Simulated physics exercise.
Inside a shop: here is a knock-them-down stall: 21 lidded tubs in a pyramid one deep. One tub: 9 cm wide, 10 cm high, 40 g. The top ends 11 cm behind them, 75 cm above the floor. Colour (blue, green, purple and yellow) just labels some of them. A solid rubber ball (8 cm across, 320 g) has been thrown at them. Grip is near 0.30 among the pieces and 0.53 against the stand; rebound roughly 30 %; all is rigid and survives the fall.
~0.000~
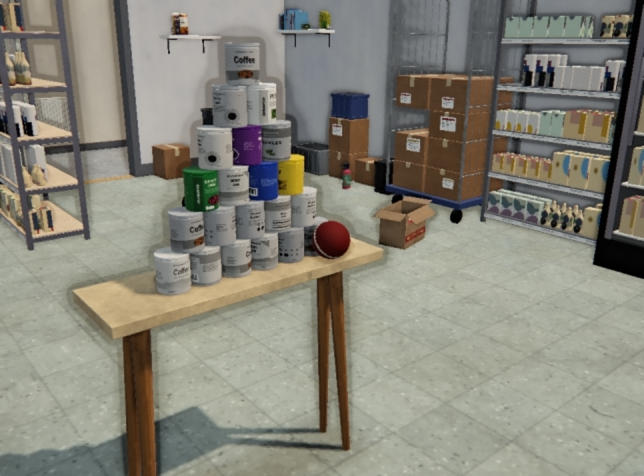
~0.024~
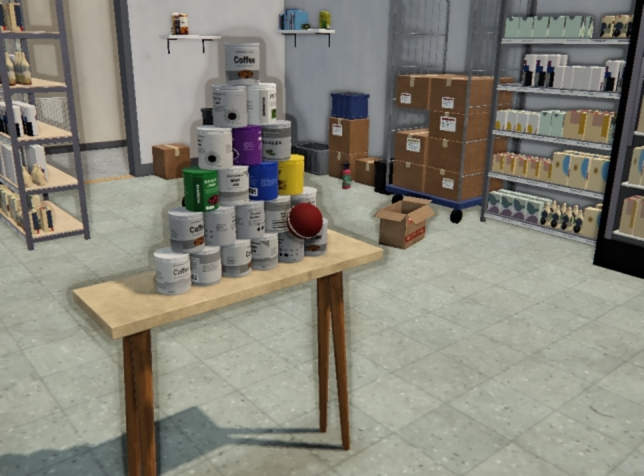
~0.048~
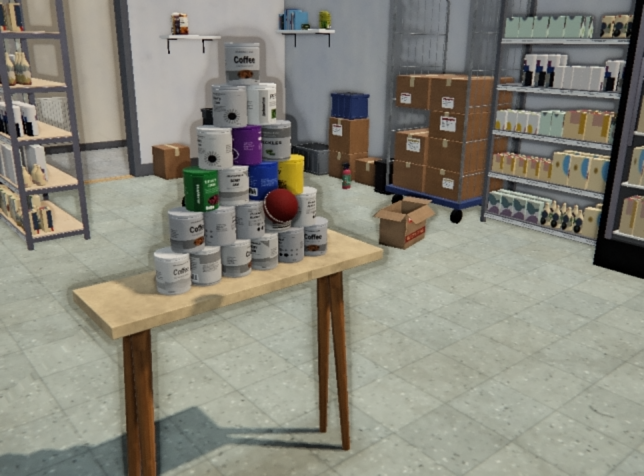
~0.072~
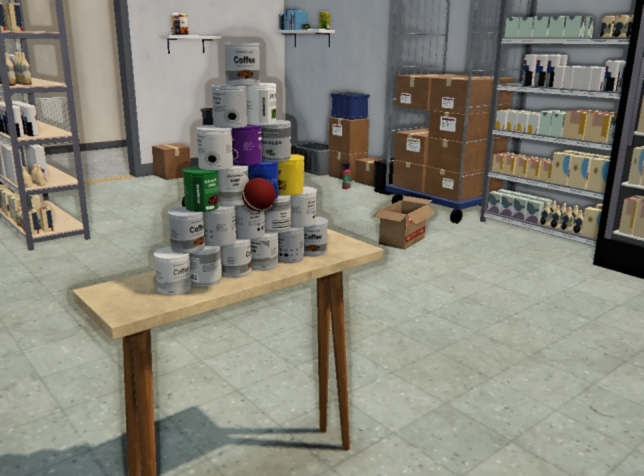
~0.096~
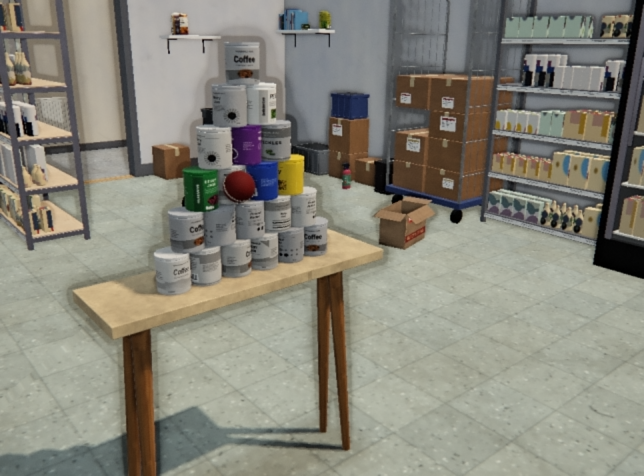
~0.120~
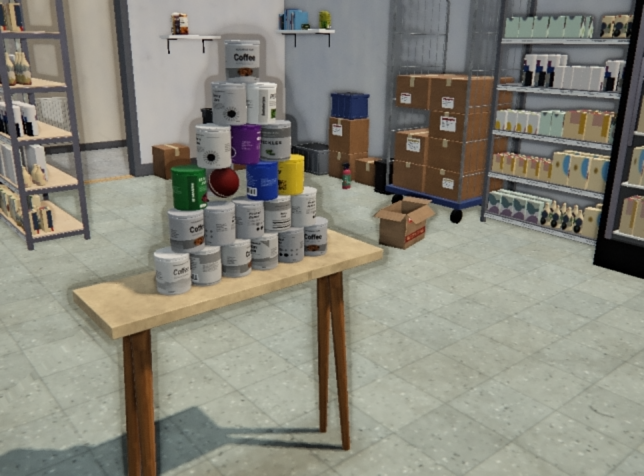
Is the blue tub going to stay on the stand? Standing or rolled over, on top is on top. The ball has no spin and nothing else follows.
It is still on top.
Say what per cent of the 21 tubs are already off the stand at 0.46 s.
By then 10 per cent.
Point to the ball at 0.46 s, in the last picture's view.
Near (109, 284).
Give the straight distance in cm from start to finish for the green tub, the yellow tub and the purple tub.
Moved: Green 120, yellow 0, purple 10.
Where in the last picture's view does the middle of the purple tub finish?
At about (228, 185).
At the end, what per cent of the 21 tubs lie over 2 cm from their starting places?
It is 35 per cent.
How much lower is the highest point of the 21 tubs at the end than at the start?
Some 20 cm lower.
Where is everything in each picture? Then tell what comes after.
In the first picture (we follow the side turned to the camera), ball (331, 240) 36 cm from contact, 3.9 m/s; blue tub (255, 182); yellow tub (296, 177); green tub (211, 191); no piece has moved.
In the second picture, ball (305, 221) 27 cm from contact, 3.9 m/s; blue tub (255, 182).
In the third picture, ball (281, 206) 18 cm from contact, 3.8 m/s; blue tub (255, 182).
In the fourth picture, ball (259, 195) 9 cm from contact, 3.8 m/s.
In the fifth picture, ball (239, 187) after contact, 3.4 m/s; one has shifted.
In the sixth picture, ball (224, 182) after contact, 3.0 m/s; blue tub (254, 182); purple tub (248, 146) tipped 4°; green tub (203, 189) displaced 31 mm; 3 stirred so far.
Around 0.46 s, ball still moving; 2 of the 21 tubs off the stand; blue tub unmoved; green tub tipped 21°, 51 cm lower.
Around 0.86 s, ball still moving; 3 of the 21 tubs off the stand; blue tub unmoved; green tub on its side.
Around 1.47 s, ball still moving; 5 of the 21 tubs off the stand; blue tub unmoved; purple tub on its side.
Finally (2.0 s), ball rolling away; 5 of the 21 tubs off the stand; blue tub unmoved; purple tub on its side; yellow tub unmoved. Seen by the last camera, middles, blue tub near (264, 179), purple tub near (228, 185).
